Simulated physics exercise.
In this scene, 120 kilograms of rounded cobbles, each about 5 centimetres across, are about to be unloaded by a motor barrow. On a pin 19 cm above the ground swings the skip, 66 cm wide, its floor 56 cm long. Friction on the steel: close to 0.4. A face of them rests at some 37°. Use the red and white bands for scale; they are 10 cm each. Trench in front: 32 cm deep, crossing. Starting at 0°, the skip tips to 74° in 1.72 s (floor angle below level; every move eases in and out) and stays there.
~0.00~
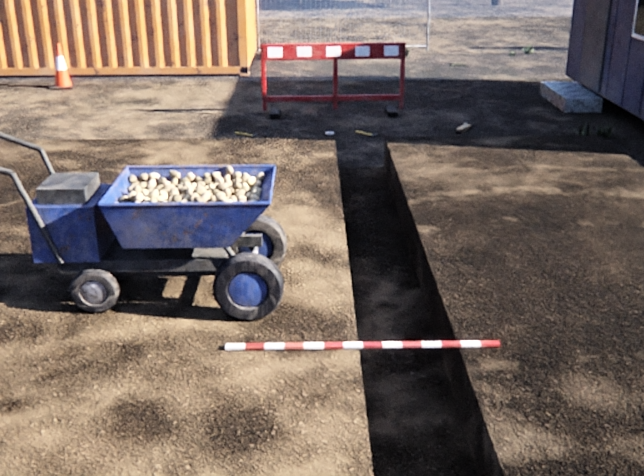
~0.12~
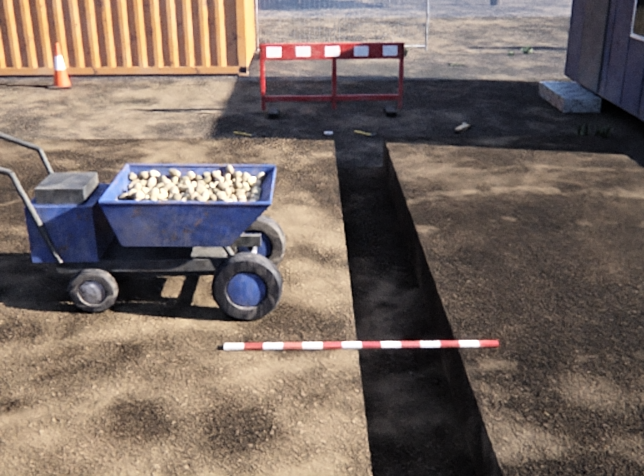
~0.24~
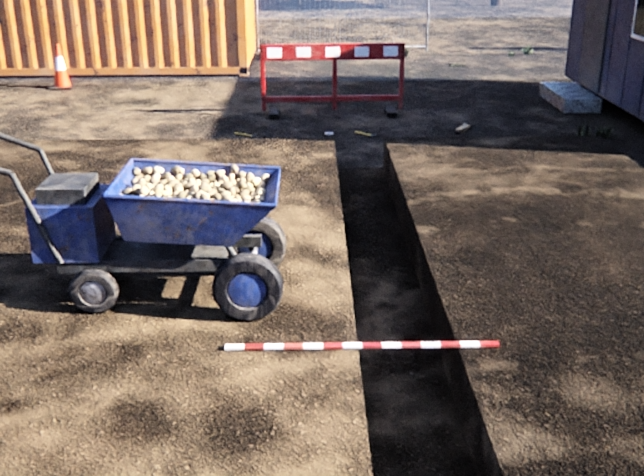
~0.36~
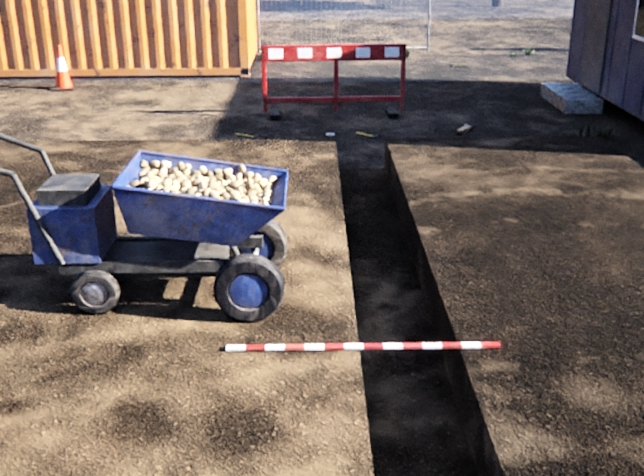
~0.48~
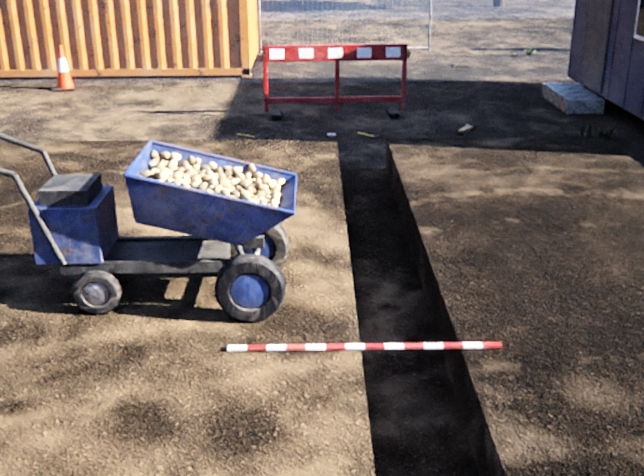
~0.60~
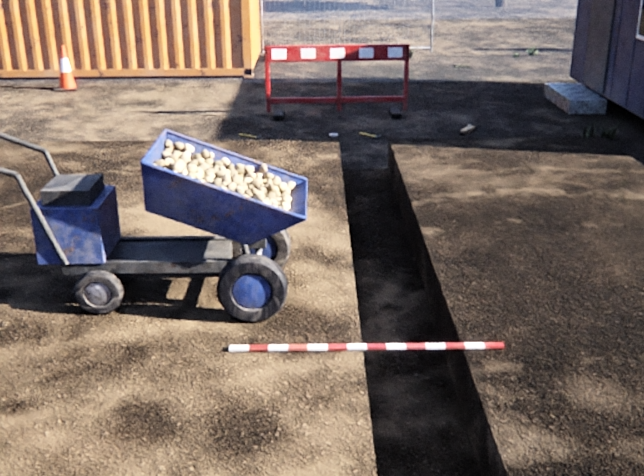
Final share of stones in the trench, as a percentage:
100 per cent.
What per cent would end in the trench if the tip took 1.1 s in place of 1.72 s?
I'd put it at some 100 in a hundred.
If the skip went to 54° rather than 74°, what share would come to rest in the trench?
In that case near 60 per cent.
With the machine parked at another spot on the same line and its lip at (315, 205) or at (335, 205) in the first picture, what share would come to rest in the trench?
The first start gives about 95 per cent, the second about 70.
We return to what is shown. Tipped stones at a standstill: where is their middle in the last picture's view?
Middle at around (401, 334), I'd say.
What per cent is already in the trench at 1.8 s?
By that moment, roughly 65 per cent of the load.
After 1.3 s the floor is at 62°; 99 % in the skip, 1 % short of the trench; the foremost stones are at (353, 250).
After 1.8 s the floor is at 74°; 33 % in the skip, 1 % short of the trench, 66 % in the trench; the foremost stones are at (435, 325).
After 2.2 s the floor is at 74°; 7 % in the skip, 1 % short of the trench, 91 % in the trench; the foremost stones are at (440, 340).
After 4.1 s the floor is at 74°; 0 % in the skip, 100 % in the trench; the foremost stones are at (442, 344).
